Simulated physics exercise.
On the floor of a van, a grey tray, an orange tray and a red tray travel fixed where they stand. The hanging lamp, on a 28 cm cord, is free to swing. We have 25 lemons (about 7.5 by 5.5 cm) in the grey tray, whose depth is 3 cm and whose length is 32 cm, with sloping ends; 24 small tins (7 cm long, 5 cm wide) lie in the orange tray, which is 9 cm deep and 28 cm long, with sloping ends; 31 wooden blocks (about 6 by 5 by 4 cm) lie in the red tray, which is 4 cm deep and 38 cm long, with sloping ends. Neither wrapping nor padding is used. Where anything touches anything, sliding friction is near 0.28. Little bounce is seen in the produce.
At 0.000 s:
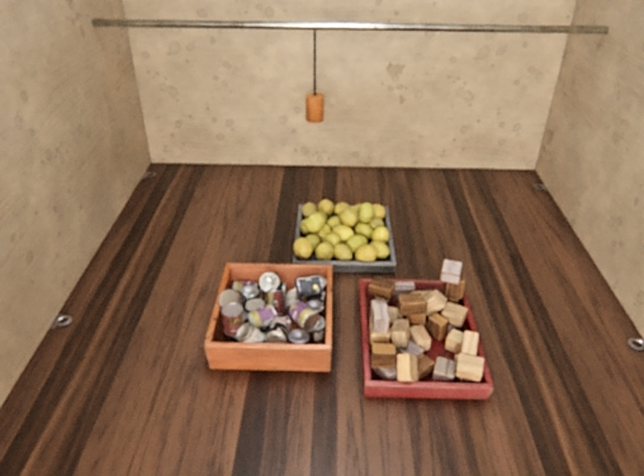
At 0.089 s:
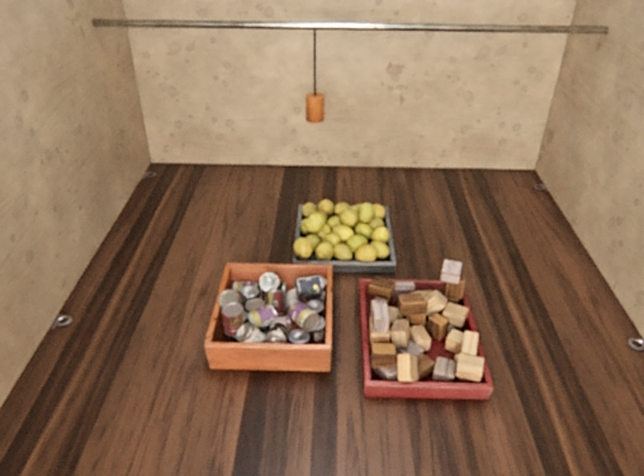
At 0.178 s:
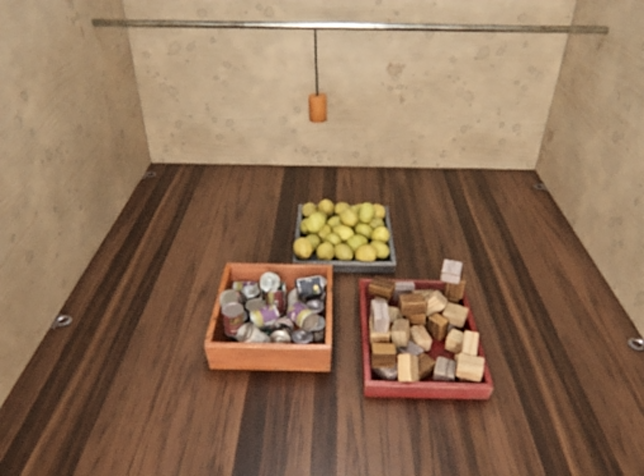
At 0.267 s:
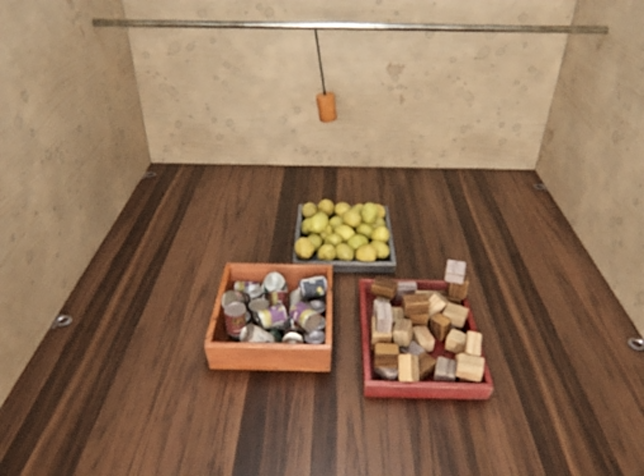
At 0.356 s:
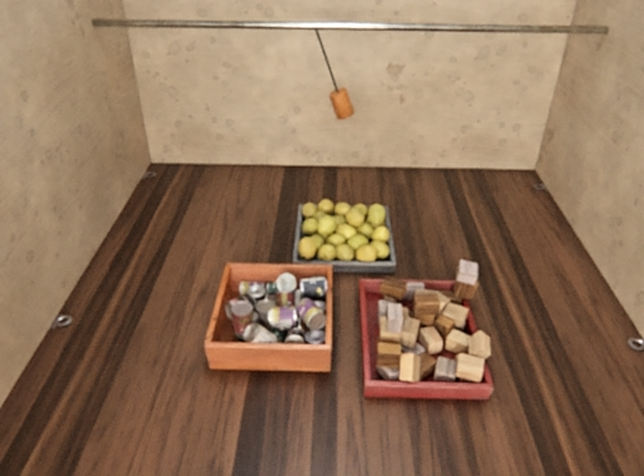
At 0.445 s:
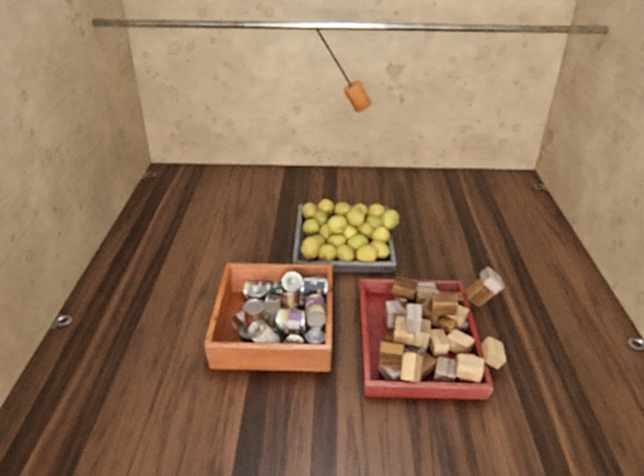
The hanging lamp swings right as lemons, tins and wooden blocks shift right in their trays.
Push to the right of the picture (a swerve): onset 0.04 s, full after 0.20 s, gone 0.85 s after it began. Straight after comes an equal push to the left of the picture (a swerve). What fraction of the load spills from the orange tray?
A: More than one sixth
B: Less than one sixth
B.
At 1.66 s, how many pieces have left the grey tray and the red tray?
Estimate at that time - grey tray 3, red tray 8, give or take.
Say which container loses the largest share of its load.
Red tray.
After 0.75 s, 1 of 25 out of the grey tray, 0 of 24 out of the orange tray and 5 of 31 out of the red tray.
After 1.13 s, 2 of 25 out of the grey tray, 0 of 24 out of the orange tray and 5 of 31 out of the red tray.
After 1.66 s, 3 of 25 out of the grey tray, 0 of 24 out of the orange tray and 8 of 31 out of the red tray.
Final count (at 2.34 s), 3 of 25 out of the grey tray, 0 of 24 out of the orange tray and 8 of 31 out of the red tray. Asked share, 0 of 24, 0 per cent.
